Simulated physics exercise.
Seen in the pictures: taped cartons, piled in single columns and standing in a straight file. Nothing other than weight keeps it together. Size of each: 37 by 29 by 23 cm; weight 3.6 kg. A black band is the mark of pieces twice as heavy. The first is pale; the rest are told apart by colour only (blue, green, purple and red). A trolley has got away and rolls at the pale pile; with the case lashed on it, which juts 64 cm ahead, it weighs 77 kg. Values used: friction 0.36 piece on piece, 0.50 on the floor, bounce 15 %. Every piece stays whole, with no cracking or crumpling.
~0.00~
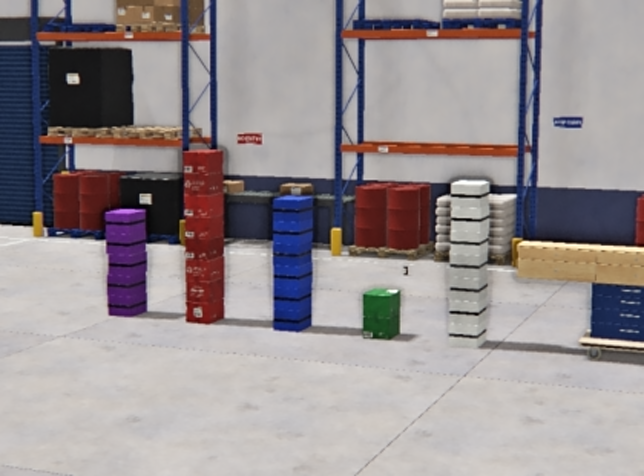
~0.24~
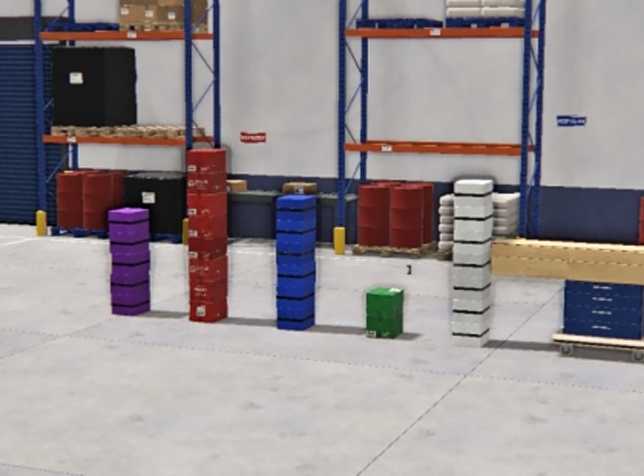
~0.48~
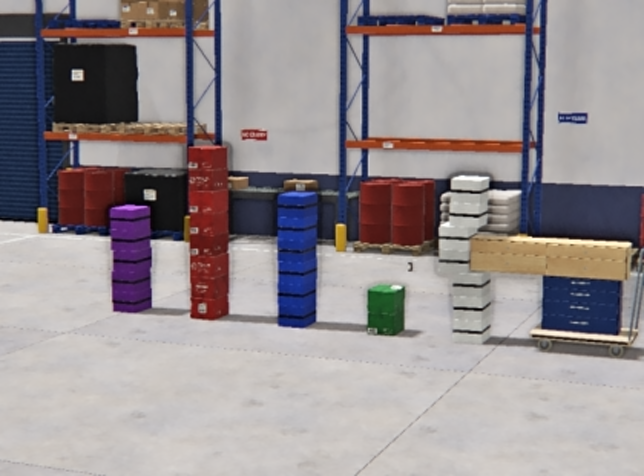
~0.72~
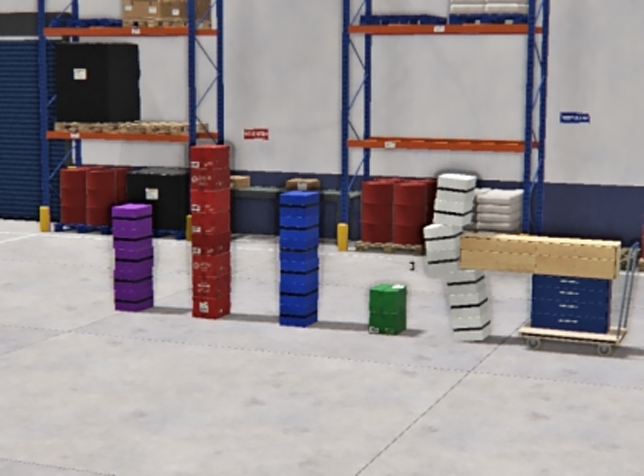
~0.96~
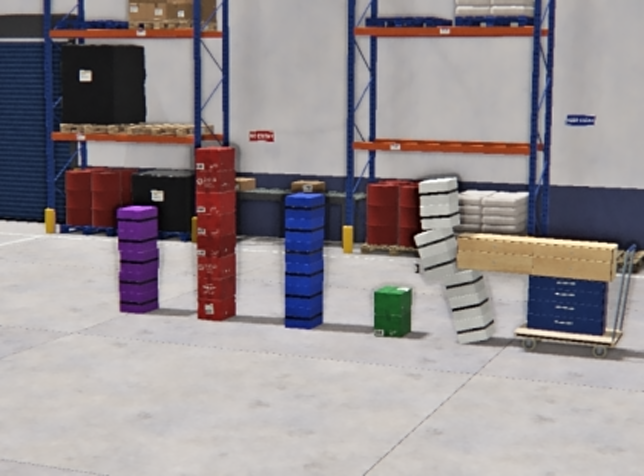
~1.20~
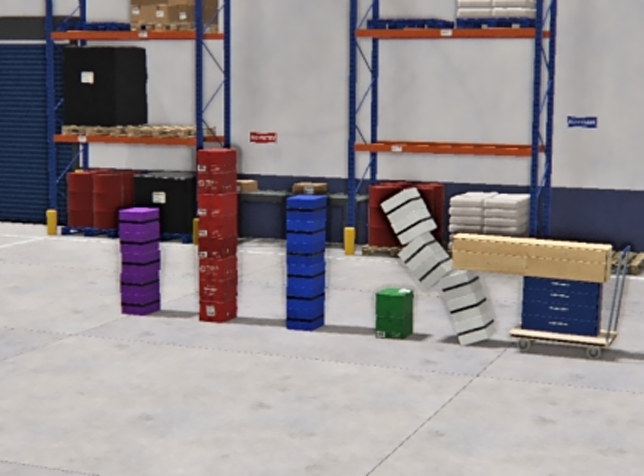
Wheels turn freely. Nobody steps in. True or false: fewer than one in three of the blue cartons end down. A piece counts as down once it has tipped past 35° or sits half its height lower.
True.
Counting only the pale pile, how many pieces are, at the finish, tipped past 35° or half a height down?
5.
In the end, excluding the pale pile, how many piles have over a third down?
0.
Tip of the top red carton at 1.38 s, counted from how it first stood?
0°.
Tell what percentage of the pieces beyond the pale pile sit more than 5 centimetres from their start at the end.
That makes 10 percent.
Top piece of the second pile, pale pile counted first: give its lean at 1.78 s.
I'd say it's at some 0° by then.
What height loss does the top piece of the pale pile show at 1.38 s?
50 cm lower.
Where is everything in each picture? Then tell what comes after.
In the first frame (each place is the centre of the face we see best), load (523, 255) 35 cm short; top blue carton (286, 211); top green carton (376, 306); the others all in place.
The second frame shows load (496, 252) 6 cm short; top blue carton (289, 210).
The third frame shows load (475, 248) 16 cm in; top blue carton (291, 207).
The fourth frame shows load (465, 246) 28 cm in, top of the pale pile leaning 5°; top blue carton (293, 206); the others all in place.
The fifth frame shows load (462, 246) 37 cm in, top of the pale pile leaning 7°; top blue carton (298, 208); the others all in place.
The sixth frame shows load (457, 247) 45 cm in, top of the pale pile leaning 32°; top blue carton (299, 210); top red carton (209, 162); the others all in place.
By 1.38 s, 4 of the pale pile down; none of the 6 blue cartons down (0 of 21 in all colours); top blue carton unmoved.
By 1.78 s, 4 of the pale pile down; none of the 6 blue cartons down (0 of 21 in all colours); top blue carton moved 42 mm.
When it is over (3.2 s), 5 of the pale pile down; none of the 6 blue cartons down (0 of 21 in all colours); top blue carton moved 24 mm; top green carton unmoved. That is 0 per cent. In pixels of the last frame, middles, top blue carton near (305, 208), top green carton near (394, 302).
